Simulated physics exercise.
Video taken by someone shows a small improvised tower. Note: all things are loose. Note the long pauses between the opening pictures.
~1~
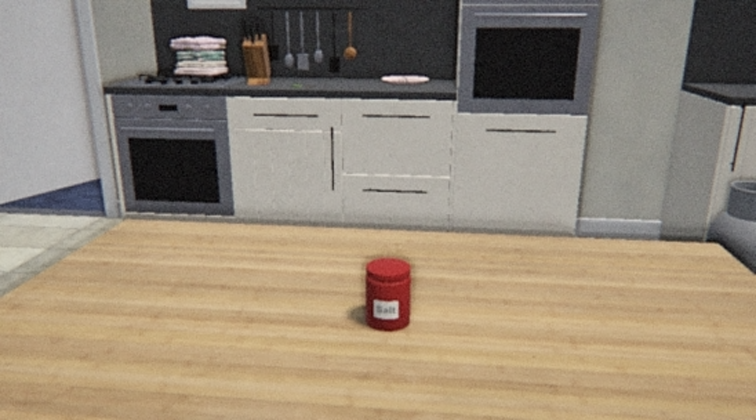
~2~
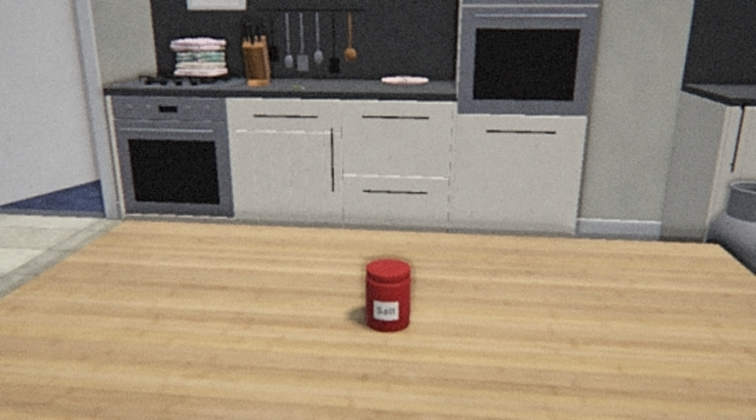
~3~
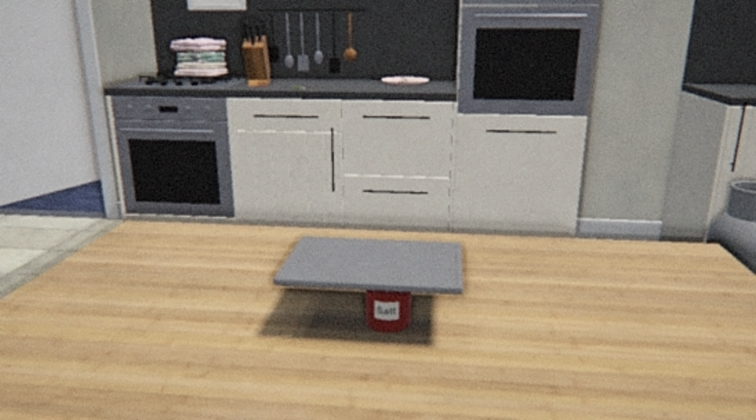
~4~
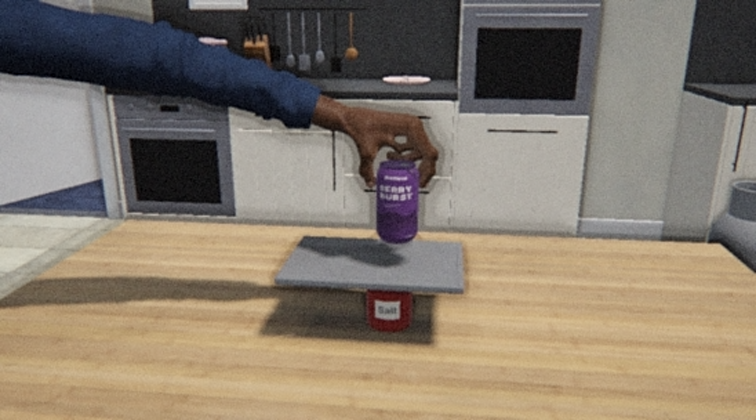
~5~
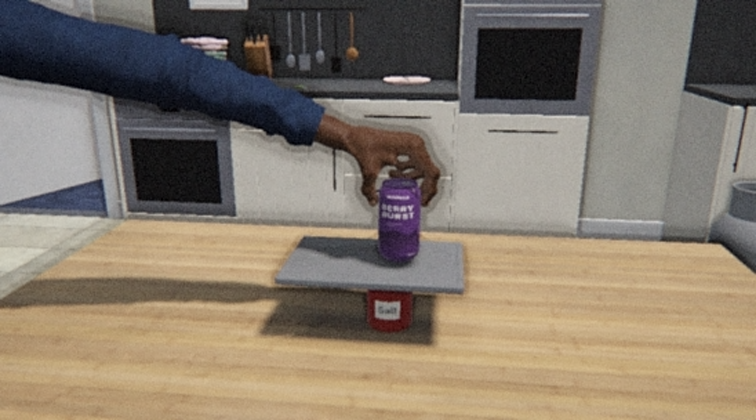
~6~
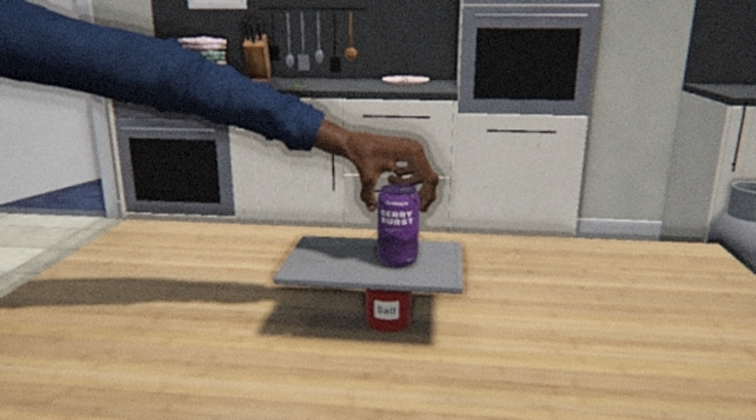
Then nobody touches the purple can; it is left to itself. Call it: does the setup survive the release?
It survives.
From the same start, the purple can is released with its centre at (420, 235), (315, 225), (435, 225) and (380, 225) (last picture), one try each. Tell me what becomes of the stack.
The stack remains standing the first time, tumbles down the second, remains standing the third and remains standing the fourth.
Then, 0.10 s after the last picture, nothing has stirred.
Then, 0.40 s after the last picture, purple can resting near (398, 226).
At rest, all 3 in place. Seen from the same camera at the end, purple can near (398, 226). The stack stays up.
